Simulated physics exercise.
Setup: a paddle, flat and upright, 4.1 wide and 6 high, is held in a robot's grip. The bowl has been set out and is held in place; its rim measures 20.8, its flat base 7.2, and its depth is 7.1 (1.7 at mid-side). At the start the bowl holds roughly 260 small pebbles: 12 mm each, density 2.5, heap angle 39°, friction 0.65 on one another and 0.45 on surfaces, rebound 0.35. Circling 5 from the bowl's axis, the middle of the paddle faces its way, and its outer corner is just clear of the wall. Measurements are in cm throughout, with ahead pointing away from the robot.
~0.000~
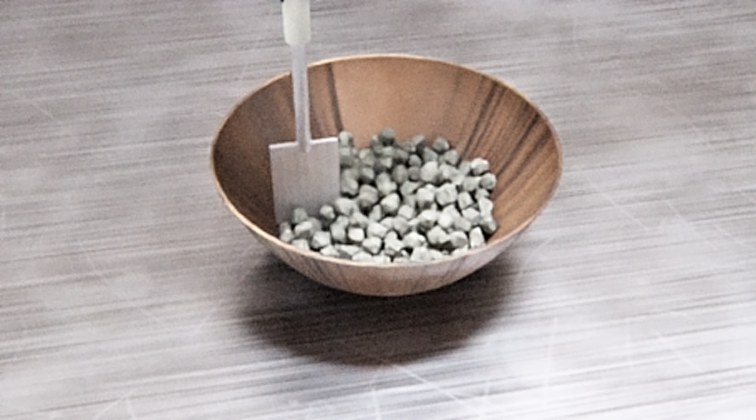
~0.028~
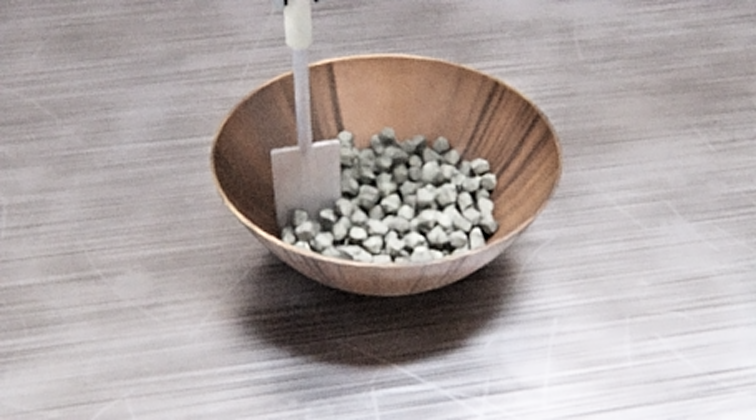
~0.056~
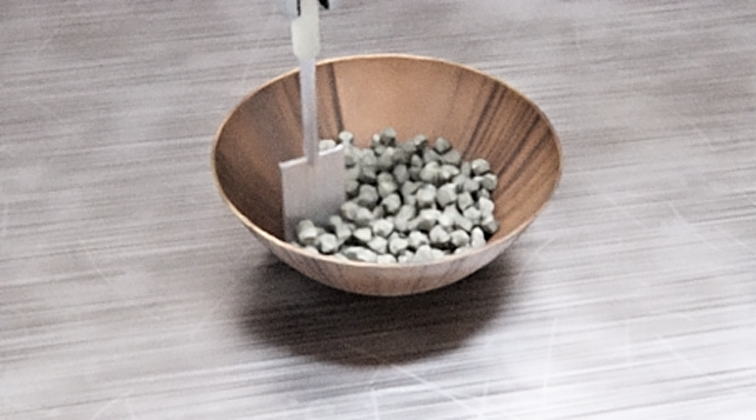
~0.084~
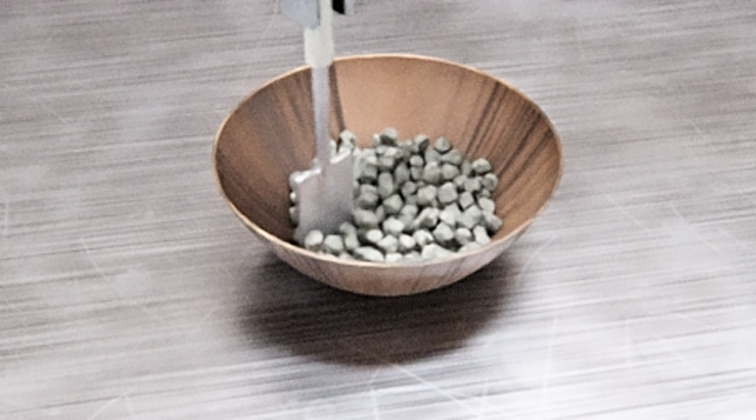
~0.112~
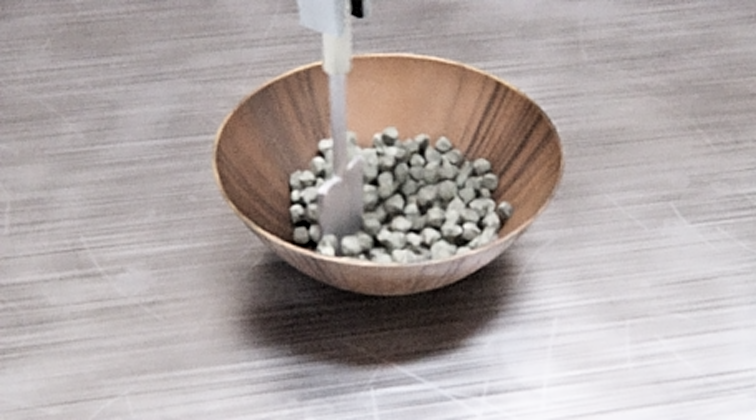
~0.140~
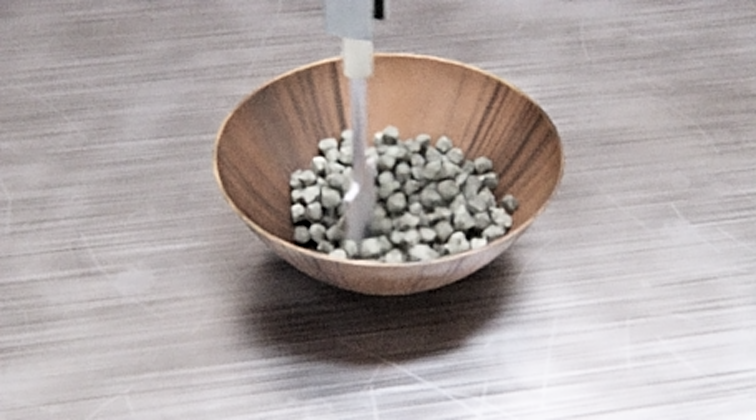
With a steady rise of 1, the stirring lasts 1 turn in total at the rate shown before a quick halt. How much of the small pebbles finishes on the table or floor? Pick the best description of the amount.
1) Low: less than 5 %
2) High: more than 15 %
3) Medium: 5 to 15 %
1.
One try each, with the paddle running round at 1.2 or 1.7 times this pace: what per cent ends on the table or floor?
I'd expect near 0 per cent, then near 10 per cent.
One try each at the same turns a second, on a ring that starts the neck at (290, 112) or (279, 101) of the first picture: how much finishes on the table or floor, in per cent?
Some 0 and 0 per cent.
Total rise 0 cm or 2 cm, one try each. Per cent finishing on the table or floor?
Estimates: 0 % then 0 %.
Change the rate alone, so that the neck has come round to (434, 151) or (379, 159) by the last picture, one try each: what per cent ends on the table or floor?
Near 10 in a hundred for the first and near 0 in a hundred for the second.
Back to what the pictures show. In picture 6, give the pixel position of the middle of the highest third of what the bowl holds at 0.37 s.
I'd put its middle near (480, 143).
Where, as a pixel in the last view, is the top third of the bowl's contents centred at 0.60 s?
I'd put it close to (316, 139).
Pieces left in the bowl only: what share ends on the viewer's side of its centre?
Around 55 per cent of what the bowl keeps.
After 0.37 s, 176° round, highest piece 8 above the table; 260 in the bowl.
After 0.60 s, 292° round, highest piece 8 above the table; 256 in the bowl, 4 on the table or floor.
After 0.91 s, 0° round, highest piece 6 above the table; 256 in the bowl, 4 on the table or floor.
After 1.61 s, 0° round, highest piece 6 above the table; 256 in the bowl, 4 on the table or floor.
At rest, 256 in the bowl, 4 on the table or floor. That is 2 % on the table or floor.
